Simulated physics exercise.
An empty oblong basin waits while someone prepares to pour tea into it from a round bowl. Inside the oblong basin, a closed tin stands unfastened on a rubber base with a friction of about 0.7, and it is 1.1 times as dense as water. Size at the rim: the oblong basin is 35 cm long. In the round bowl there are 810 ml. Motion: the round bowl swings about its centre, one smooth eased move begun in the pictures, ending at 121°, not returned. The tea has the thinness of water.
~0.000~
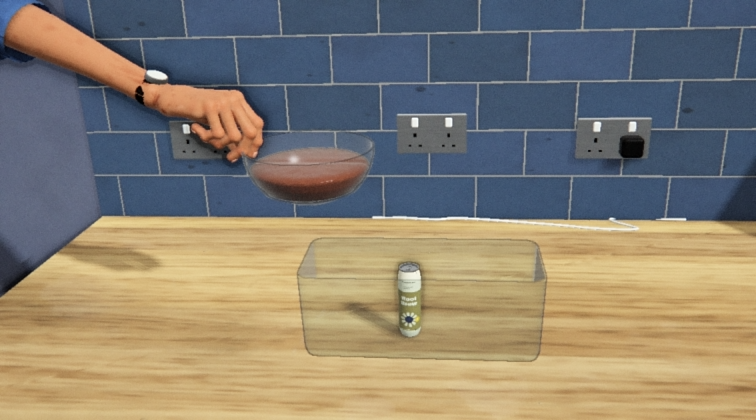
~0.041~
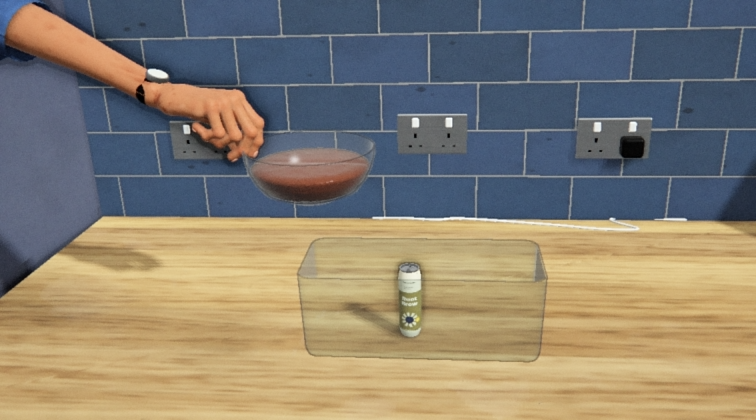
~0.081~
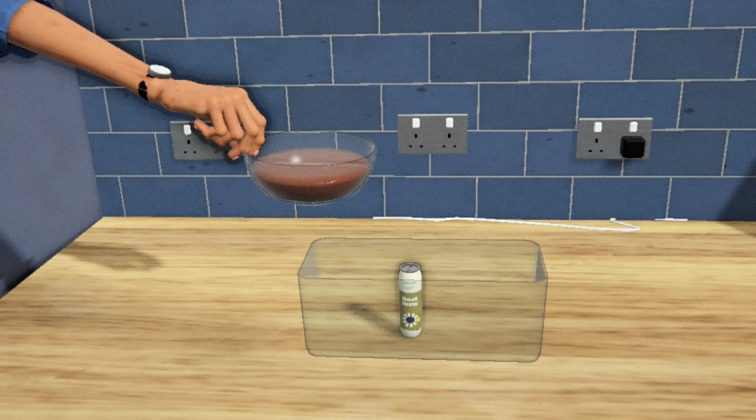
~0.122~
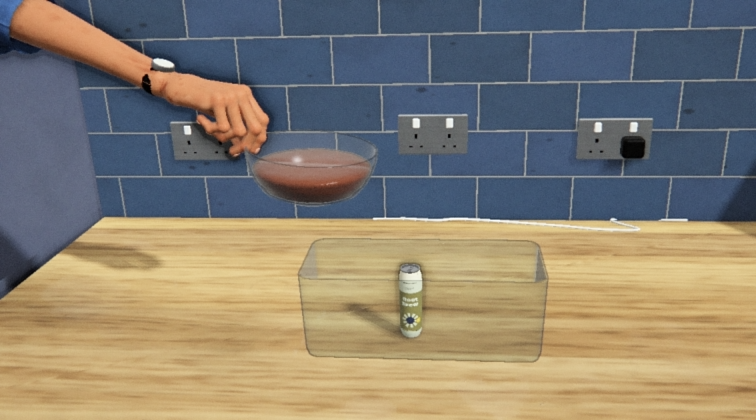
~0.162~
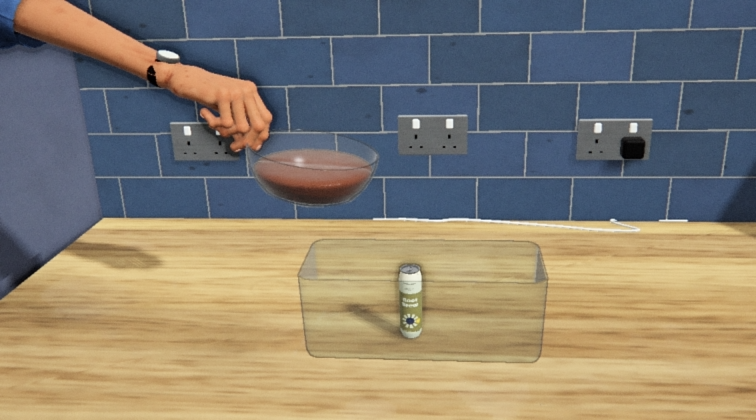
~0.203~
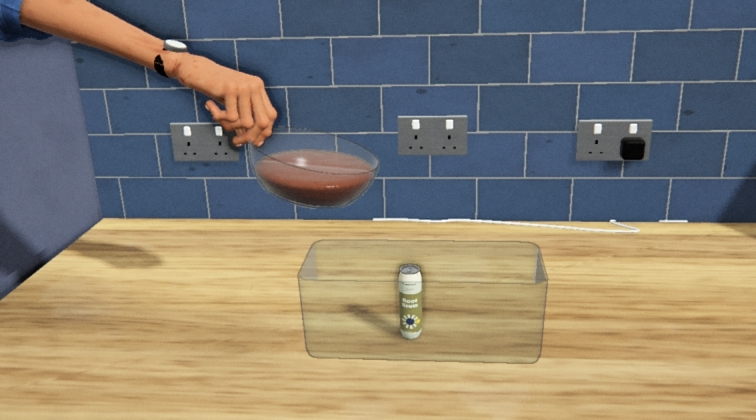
Glass bowl of reddish-brown liquid slowly tilting rightward, held by a hand above a clear rectangular basin containing a small tin.
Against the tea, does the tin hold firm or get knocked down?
Still erect.
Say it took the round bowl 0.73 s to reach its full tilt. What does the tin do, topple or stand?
The tin tumbles.
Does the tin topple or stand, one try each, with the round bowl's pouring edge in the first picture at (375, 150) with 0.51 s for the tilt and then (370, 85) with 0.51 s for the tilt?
Run one: It tumbles. Run two: It tumbles.
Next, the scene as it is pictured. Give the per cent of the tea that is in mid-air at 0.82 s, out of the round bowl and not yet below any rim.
Near 1 in a hundred.
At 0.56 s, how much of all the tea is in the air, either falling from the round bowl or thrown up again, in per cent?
It comes to roughly 46 per cent.
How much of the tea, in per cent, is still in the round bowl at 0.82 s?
Near 0 in a hundred.
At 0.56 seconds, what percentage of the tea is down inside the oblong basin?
At that time the basin holds about 34 per cent of the liquid.
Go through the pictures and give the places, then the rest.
Tilt 0°; pouring edge (373, 148); surface from (252, 162) to (370, 162); the oblong basin's rim runs from (305, 258) to (542, 261); the tin's top is at (409, 271), in the first picture.
Tilt 1°; pouring edge (374, 148); surface from (253, 163) to (370, 163), in the second picture.
Tilt 2°; pouring edge (375, 151); surface from (254, 162) to (371, 164), in the third picture.
Tilt 5°; pouring edge (376, 154); surface from (254, 161) to (372, 166), in the fourth picture.
Tilt 9°; pouring edge (378, 160); surface from (255, 161) to (373, 168), in the fifth picture.
Tilt 15°; pouring edge (378, 166); surface from (257, 160) to (375, 170), in the sixth picture.
After 0.56 s the tilt is 84° and 22 per cent is still to pour; the tin stands where it began.
After 0.82 s the tilt is 119° and 0 per cent is still to pour; the tin stands where it began.
After 1.10 s the tilt is 121° and 0 per cent is still to pour; the tin stands where it began.
After 1.40 s the tilt is 121° and 0 per cent is still to pour; the tin stands where it began.
In the end the tin stands where it began.
